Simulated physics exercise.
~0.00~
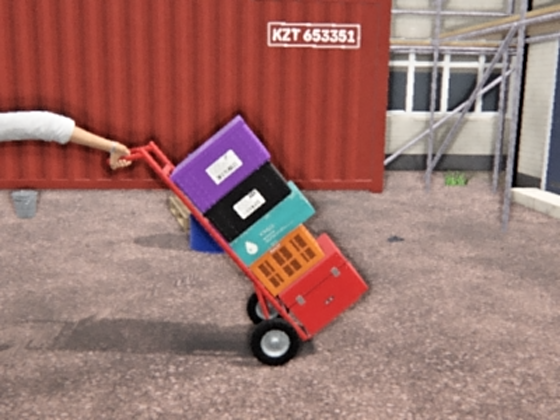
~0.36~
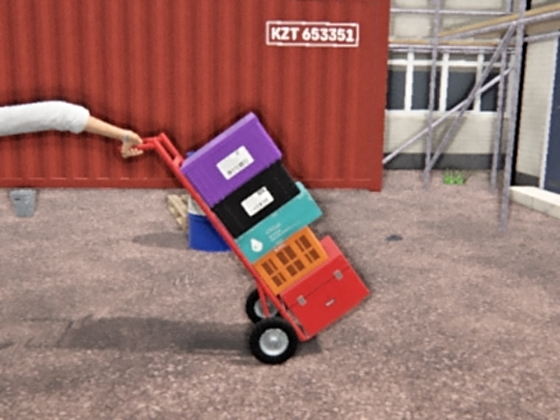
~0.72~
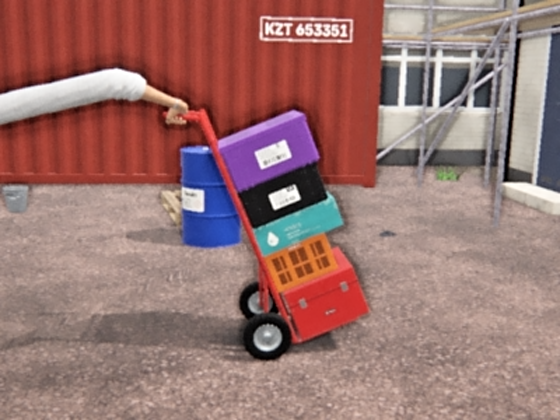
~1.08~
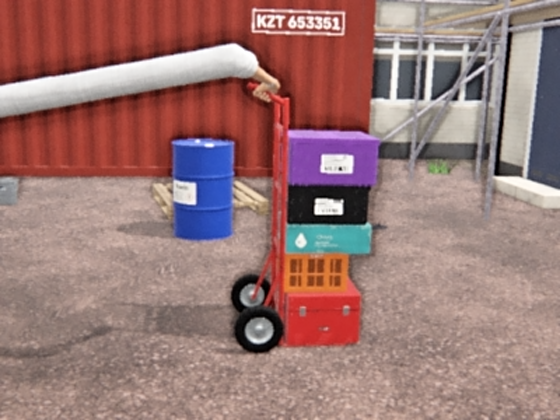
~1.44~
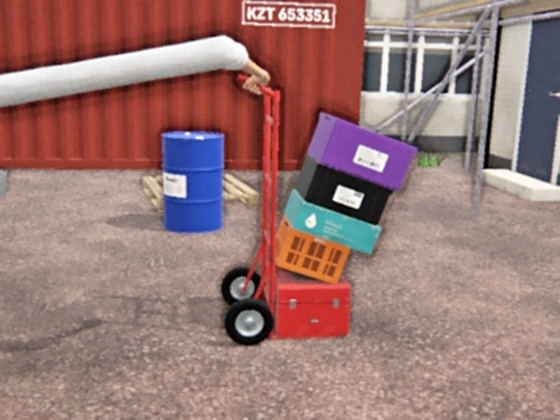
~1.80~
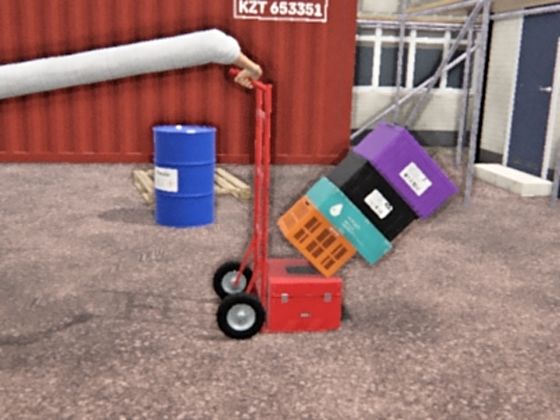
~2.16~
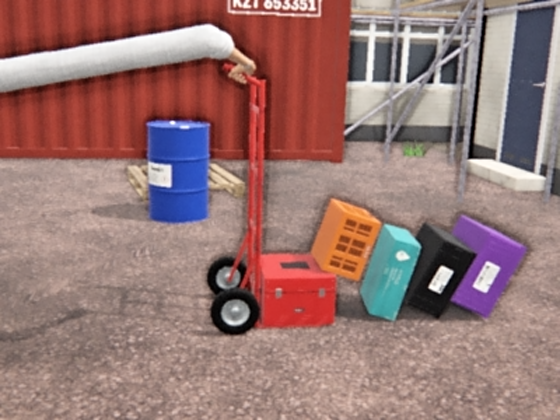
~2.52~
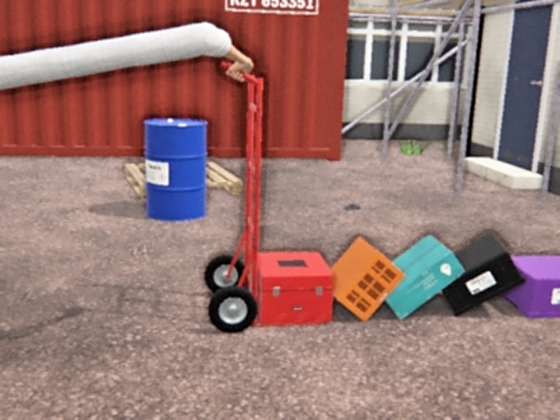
On paved ground before a red shipping container, an outstretched arm swings a loaded red sack truck upright; the purple, black, turquoise and orange containers tip off to the right and end up strewn on the ground, while the red toolbox stays at the truck's base.
